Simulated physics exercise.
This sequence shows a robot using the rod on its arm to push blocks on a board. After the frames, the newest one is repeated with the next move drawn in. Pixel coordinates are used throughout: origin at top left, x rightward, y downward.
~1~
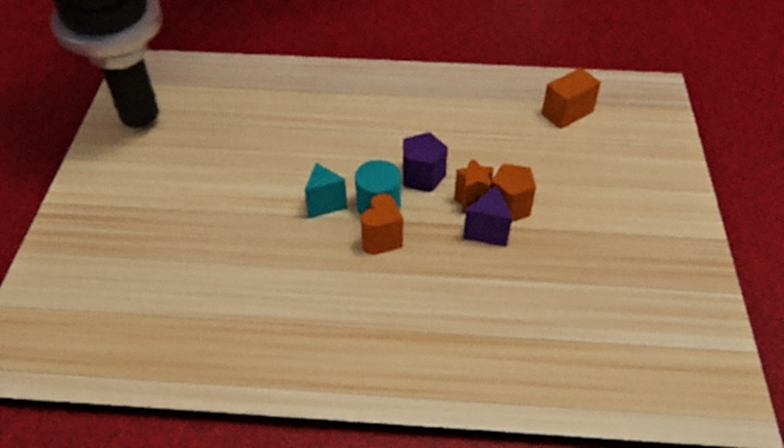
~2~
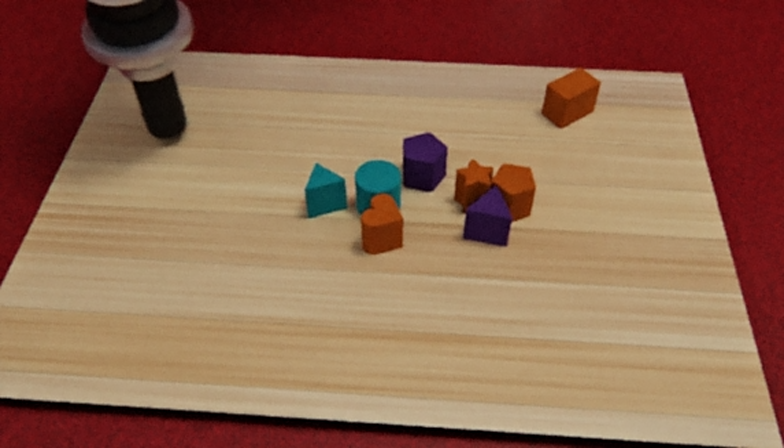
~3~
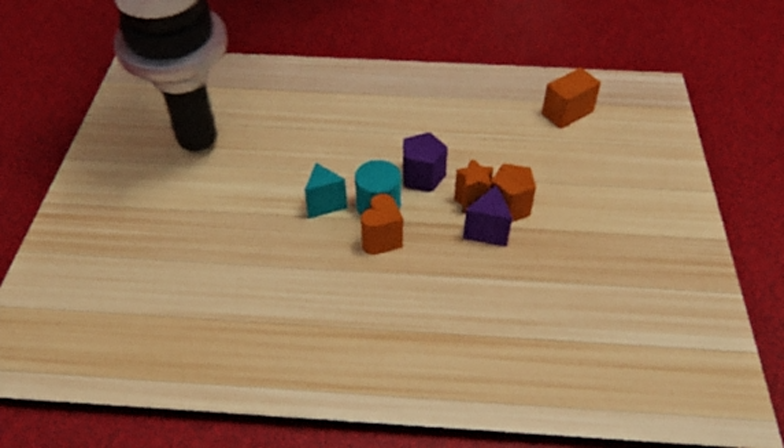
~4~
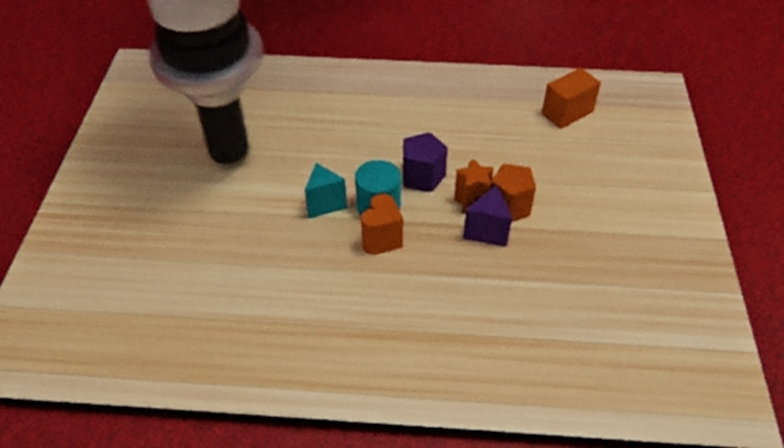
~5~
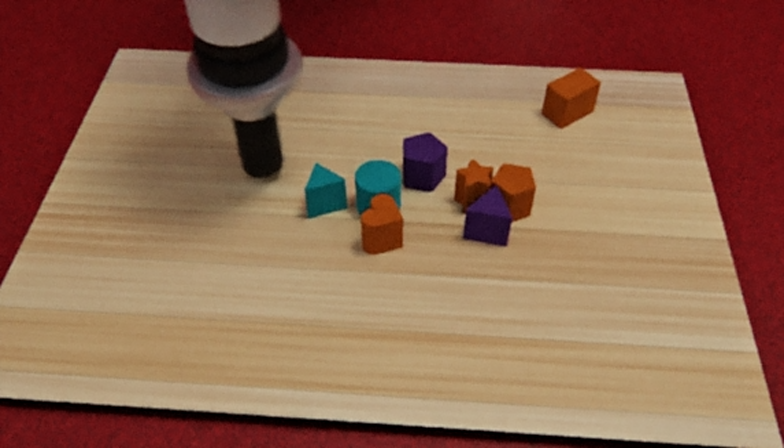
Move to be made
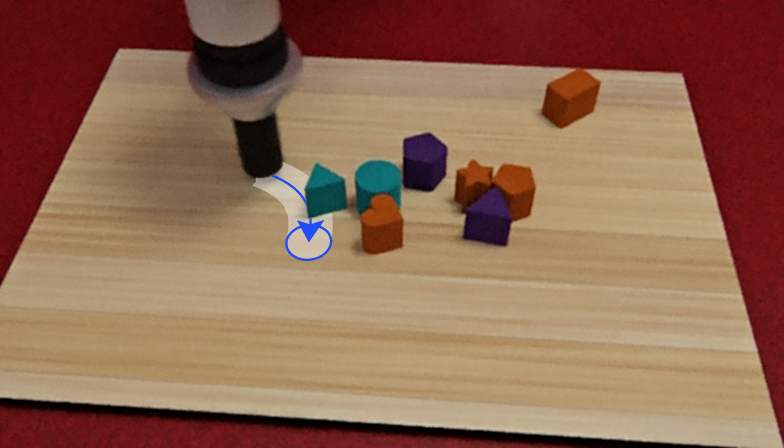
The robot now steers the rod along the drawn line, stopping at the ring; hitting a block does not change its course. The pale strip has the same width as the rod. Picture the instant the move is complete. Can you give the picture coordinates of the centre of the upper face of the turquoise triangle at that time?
My estimate: (343, 195).
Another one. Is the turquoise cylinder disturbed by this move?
That block is going to be left alone.
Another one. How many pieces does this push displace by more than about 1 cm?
A single block is moved.
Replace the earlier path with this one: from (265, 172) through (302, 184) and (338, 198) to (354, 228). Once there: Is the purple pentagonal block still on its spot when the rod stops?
That would be a yes.
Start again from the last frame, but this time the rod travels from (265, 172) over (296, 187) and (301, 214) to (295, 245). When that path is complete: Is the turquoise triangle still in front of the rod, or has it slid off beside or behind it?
That block drops off.
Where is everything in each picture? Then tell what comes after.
Lower end of the rod (140, 115), tops of blocks, turquoise triangle (322, 177), turquoise cylinder (378, 175), in the first picture.
Rod (168, 126), blocks as before, in the second picture.
Rod (198, 138), blocks as before, in the third picture.
Rod (229, 151), blocks as before, in the fourth picture.
Rod (263, 164), turquoise triangle (322, 177), turquoise cylinder (378, 175), in the fifth picture.
The drawn path runs from (265, 172) through (293, 188) and (309, 212) to (309, 242).
What follows on the original path. Halfway along, rod (303, 192); turquoise triangle (331, 182), turned 20° clockwise.
At the end, rod (308, 234); turquoise triangle (343, 195), turned 20° anticlockwise; turquoise cylinder not moved.
